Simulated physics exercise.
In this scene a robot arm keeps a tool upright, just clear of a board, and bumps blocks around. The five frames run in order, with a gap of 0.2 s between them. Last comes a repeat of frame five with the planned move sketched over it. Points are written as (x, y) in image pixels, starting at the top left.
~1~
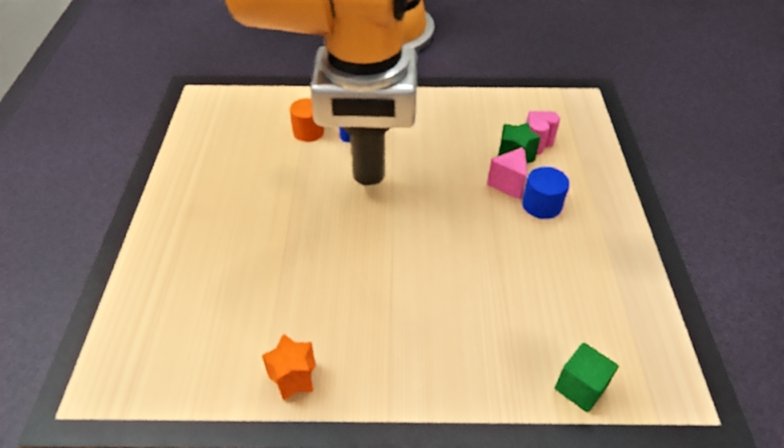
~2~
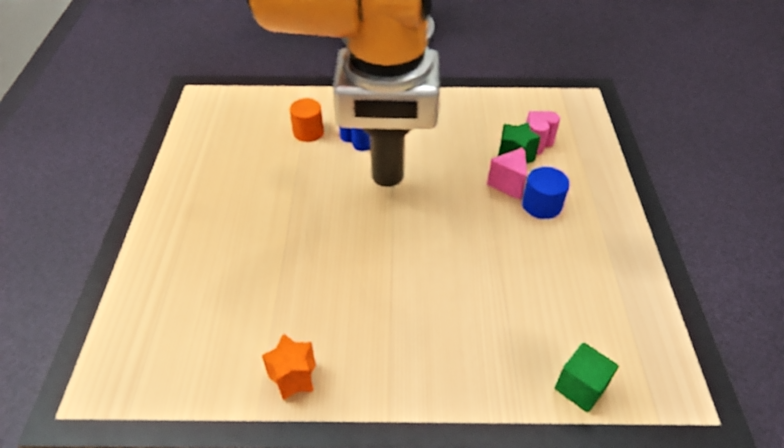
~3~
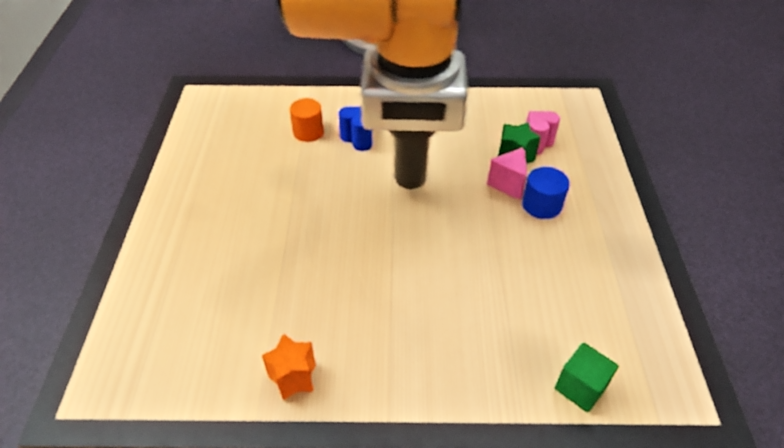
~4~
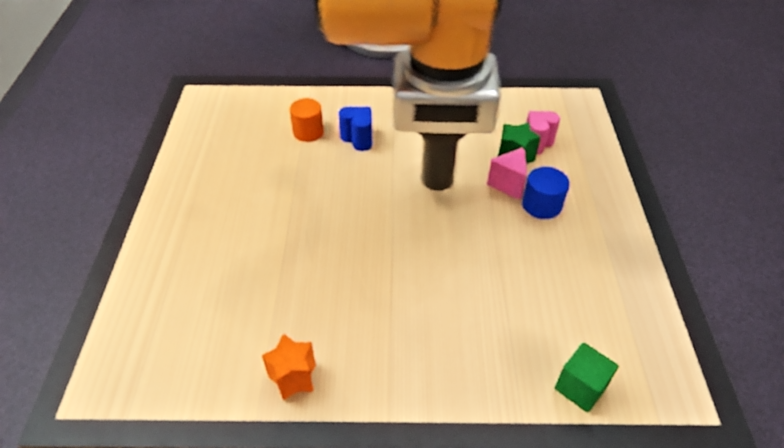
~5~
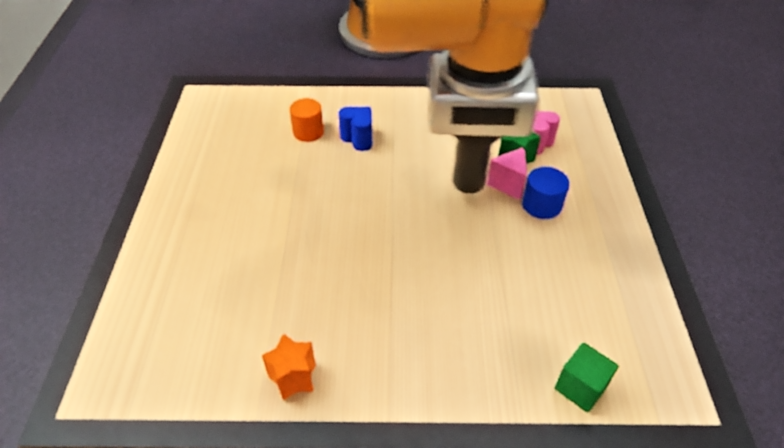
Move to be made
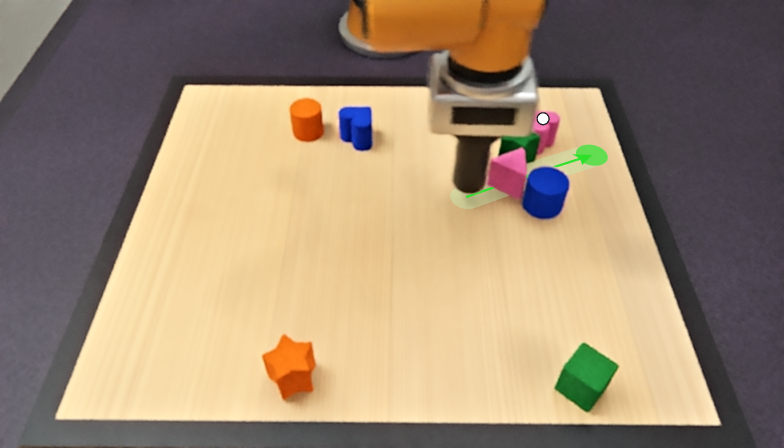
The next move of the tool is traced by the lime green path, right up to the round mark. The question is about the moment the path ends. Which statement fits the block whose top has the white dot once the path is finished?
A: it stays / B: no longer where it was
Letter B.
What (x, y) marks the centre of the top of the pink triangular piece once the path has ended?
The spot you're after is about (629, 138) in the image.
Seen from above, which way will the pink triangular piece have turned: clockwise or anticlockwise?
Prediction: Clockwise.
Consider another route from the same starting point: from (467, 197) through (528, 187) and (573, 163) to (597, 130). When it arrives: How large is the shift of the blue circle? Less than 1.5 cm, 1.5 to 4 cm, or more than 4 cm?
Covers 1.5 to 4 cm.
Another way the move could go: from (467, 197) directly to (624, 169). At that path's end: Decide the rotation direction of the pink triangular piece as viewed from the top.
It ends up turned anticlockwise.
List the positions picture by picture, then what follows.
In the first frame, tip of the tool at (369, 175), middles of tops, pink triangular piece at (513, 160), green star block at (520, 133), pink heart-shaped block at (543, 119), blue circle at (549, 180).
In the second frame, tool at (388, 176), nothing pushed.
In the third frame, tool at (411, 178), nothing pushed.
In the fourth frame, tool at (438, 180), nothing pushed.
In the fifth frame, tool at (469, 182), pink triangular piece at (513, 160), green star block partly hidden, pink heart-shaped block at (543, 119), blue circle at (549, 180).
The line goes in a line from (467, 197) to (592, 155); the dot is on the pink heart-shaped block.
What follows on the original path. One third of the way, tool at (514, 167); pink triangular piece at (543, 151), turned 40° clockwise; green star block at (525, 131), turned 35° anticlockwise; pink heart-shaped block at (545, 114).
Two thirds of the way, tool at (556, 153); pink triangular piece at (587, 143), turned 55° clockwise; green star block at (532, 127), turned 65° anticlockwise; pink heart-shaped block at (545, 106), turned 15° clockwise.
At the end, tool at (597, 140); pink triangular piece at (629, 138), turned 85° clockwise; green star block at (533, 127), turned 70° anticlockwise; pink heart-shaped block at (545, 106), turned 15° clockwise; blue circle unmoved.
